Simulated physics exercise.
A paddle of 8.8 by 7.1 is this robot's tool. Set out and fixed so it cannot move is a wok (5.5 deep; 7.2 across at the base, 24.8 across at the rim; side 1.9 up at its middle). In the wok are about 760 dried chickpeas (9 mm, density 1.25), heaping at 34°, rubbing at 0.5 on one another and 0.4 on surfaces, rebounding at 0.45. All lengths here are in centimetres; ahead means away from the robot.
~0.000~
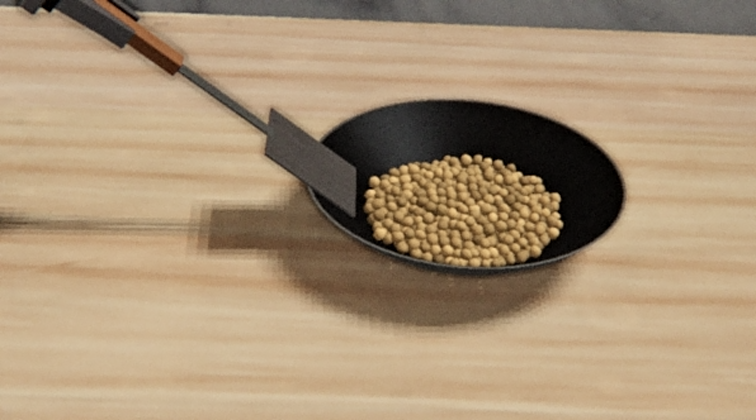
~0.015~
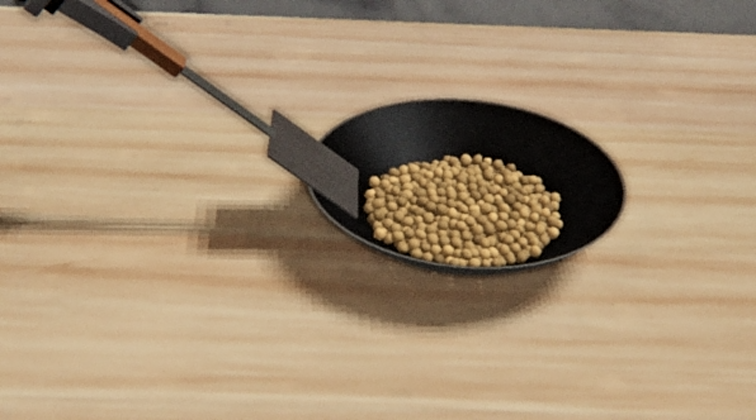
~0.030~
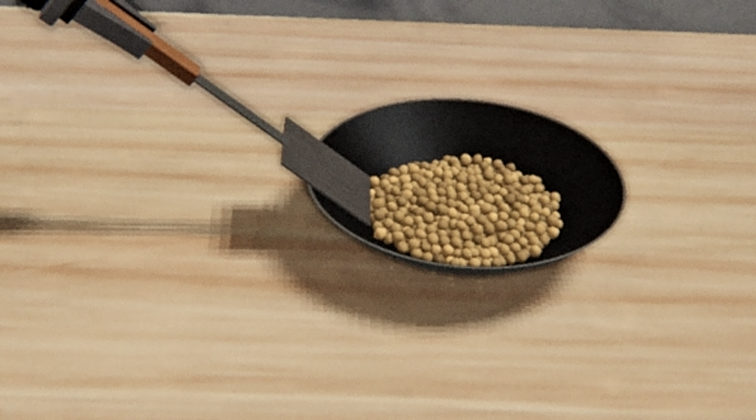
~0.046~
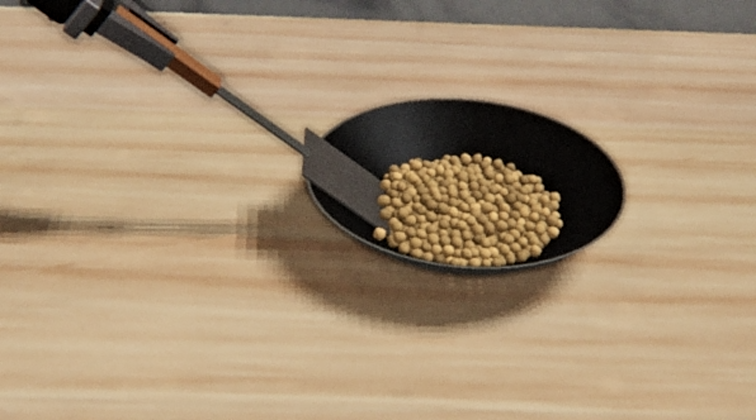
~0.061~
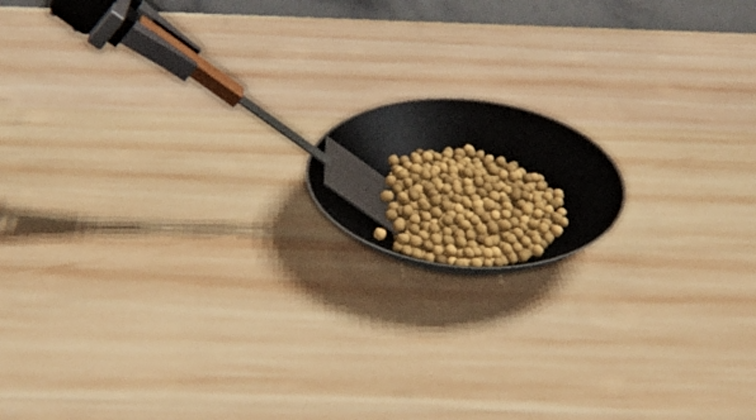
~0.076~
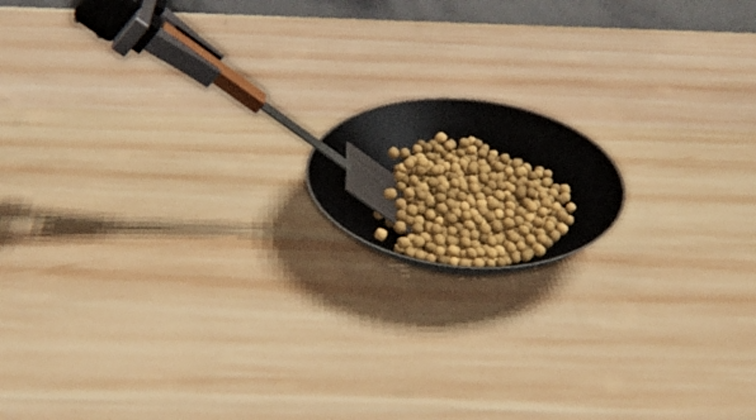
A robot arm lowering a flat paddle into a black wok and pushing a pile of chickpeas to the right, heaping them slightly.
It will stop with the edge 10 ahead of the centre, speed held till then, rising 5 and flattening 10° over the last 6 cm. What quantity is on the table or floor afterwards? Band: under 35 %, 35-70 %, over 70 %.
35-70 %.
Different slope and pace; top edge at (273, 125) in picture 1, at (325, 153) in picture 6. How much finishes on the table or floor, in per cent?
It works out to about 35 %, more or less.
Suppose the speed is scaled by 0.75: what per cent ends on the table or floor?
Some 40 per cent.
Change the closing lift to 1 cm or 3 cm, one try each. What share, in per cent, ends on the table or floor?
I'd say close to 50 percent for the first and close to 45 percent for the second.
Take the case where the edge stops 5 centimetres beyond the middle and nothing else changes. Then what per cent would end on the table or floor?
Changed stop: Approx. 20 %.
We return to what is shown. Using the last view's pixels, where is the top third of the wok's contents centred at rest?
It is centred near (541, 211).
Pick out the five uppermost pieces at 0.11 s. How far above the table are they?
About 7 centimetres.
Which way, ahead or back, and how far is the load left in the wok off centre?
About 2.5 cm ahead.
After 0.11 s, sloping 38°, highest piece 12 above the table; 756 in the wok, 1 on the blade or in flight.
After 0.15 s, sloping 35°, highest piece 14 above the table; 756 in the wok, 1 on the blade or in flight.
After 0.37 s, sloping 28°, highest piece 23 above the table; 419 in the wok, 163 on the table or floor, 175 on the blade or in flight.
After 1.42 s, sloping 28°, highest piece 5 above the table; 419 in the wok, 338 on the table or floor.
At rest, 419 in the wok, 338 on the table or floor. That is 45 % on the table or floor.
